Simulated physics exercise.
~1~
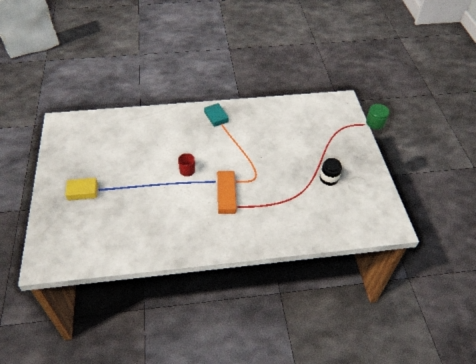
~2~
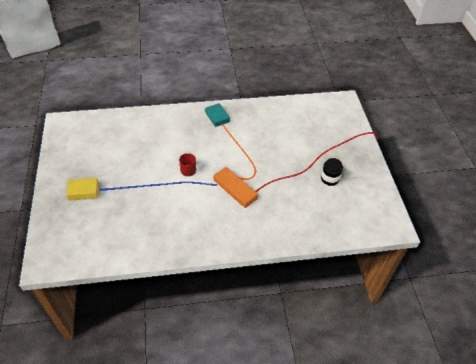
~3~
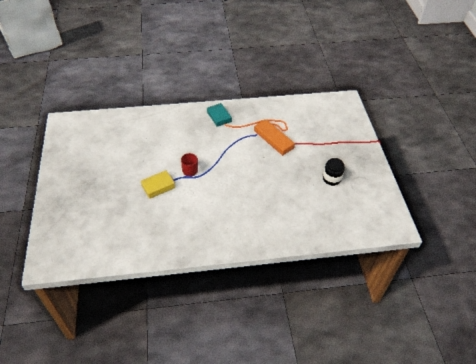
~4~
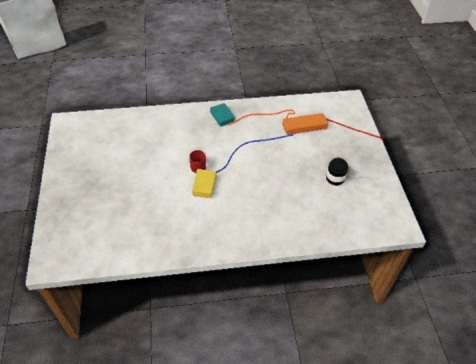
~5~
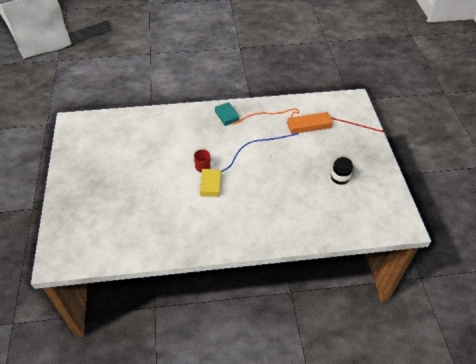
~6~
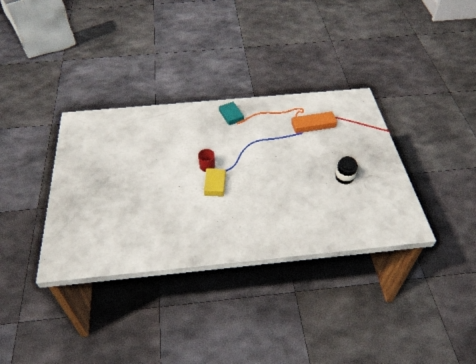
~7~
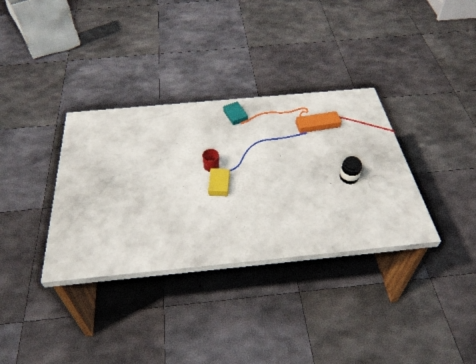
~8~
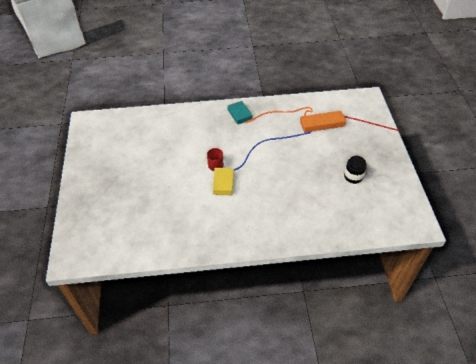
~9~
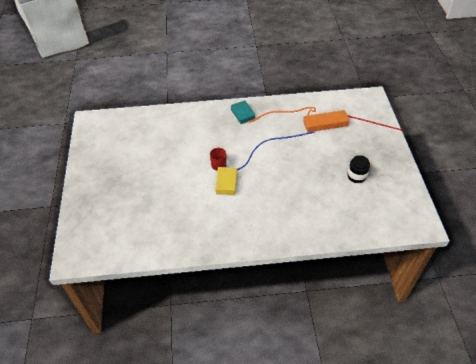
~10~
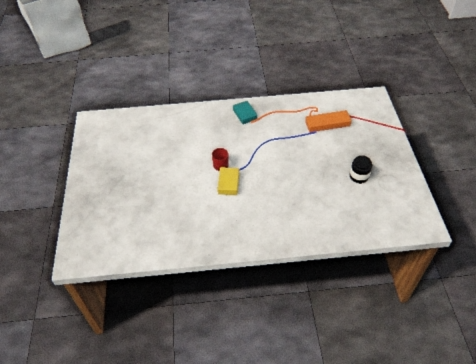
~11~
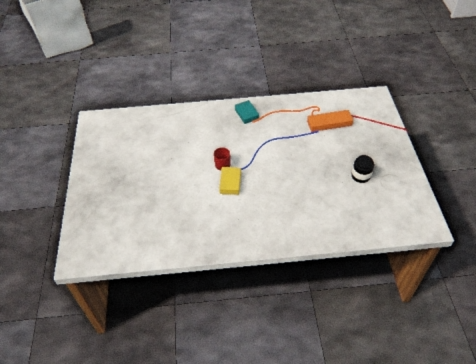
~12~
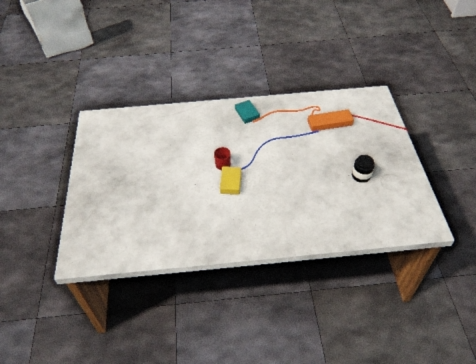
In the video, a green object drops off the right side of a white table, its red cable pulling an orange block right and toward the back. A blue cable drags a yellow block right, and both blocks come to rest on the table, the yellow one beside a red cup.
